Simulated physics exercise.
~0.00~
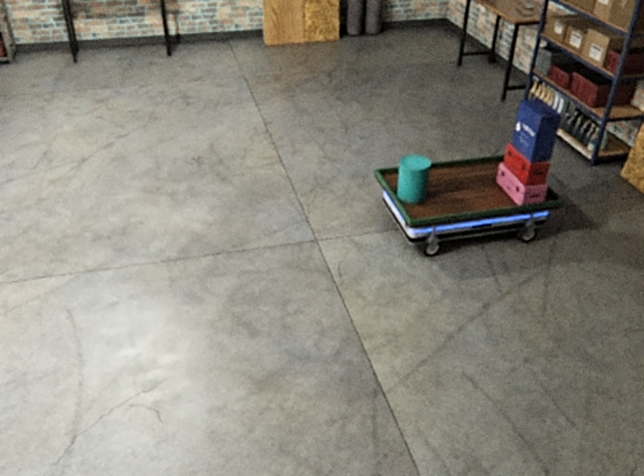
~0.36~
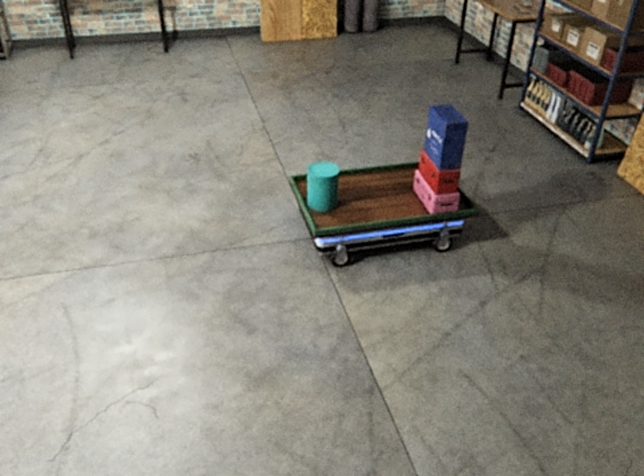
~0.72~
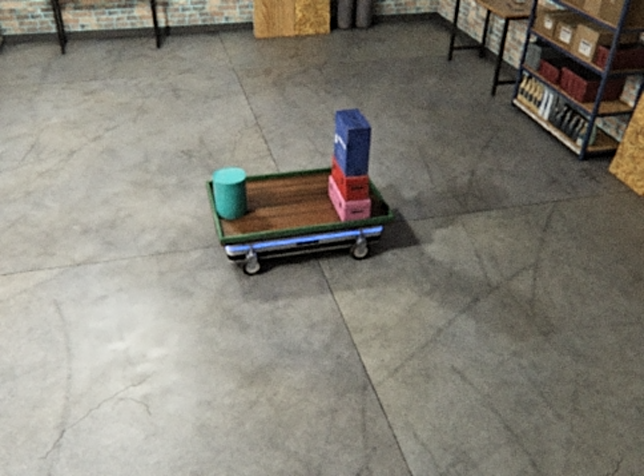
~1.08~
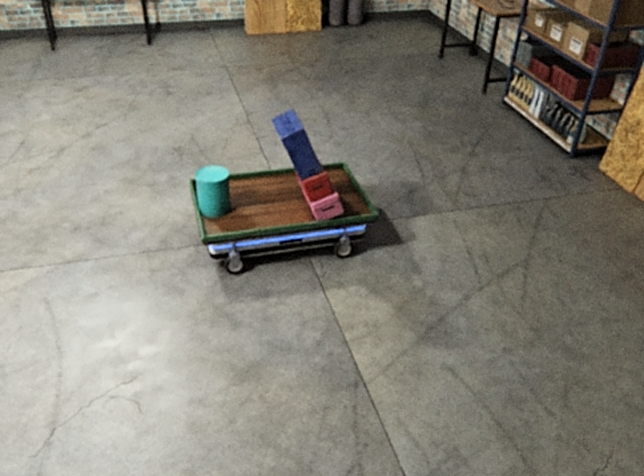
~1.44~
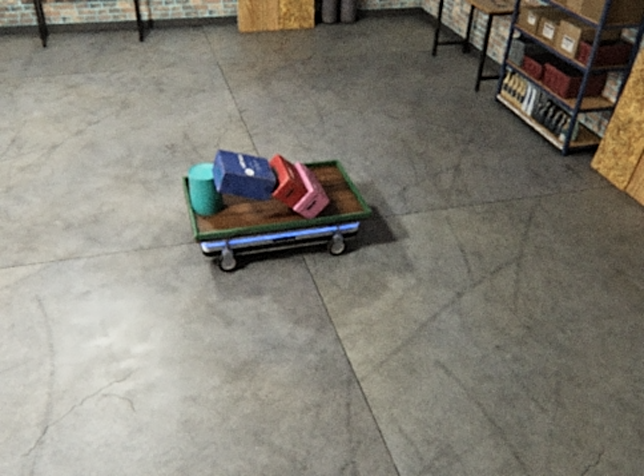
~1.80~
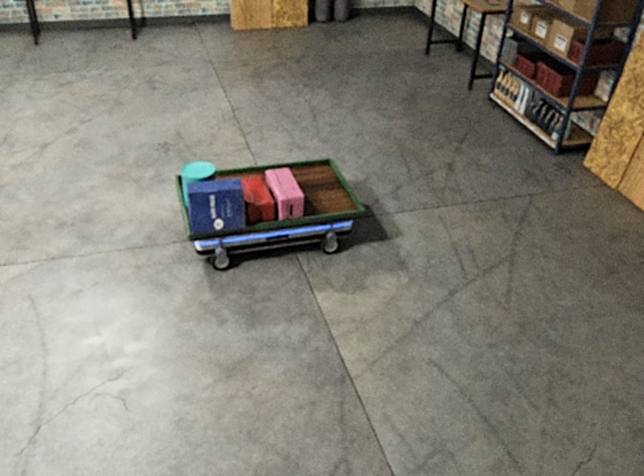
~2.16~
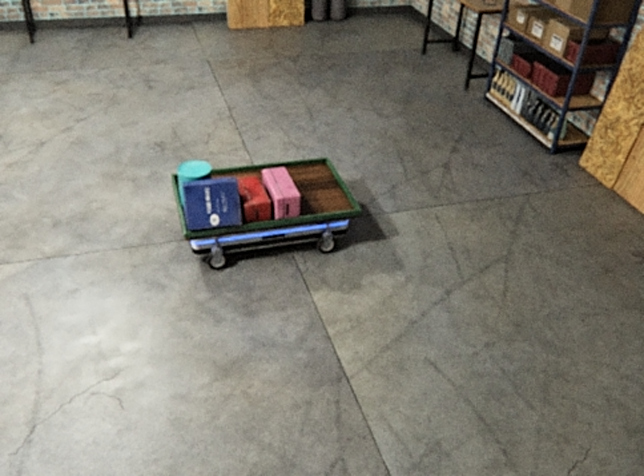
A stack of blue, red and pink boxes toppled to the left as the low cart carrying it rolled left across a concrete floor and halted, ending up lying across the deck beside a turquoise pail that stayed upright.
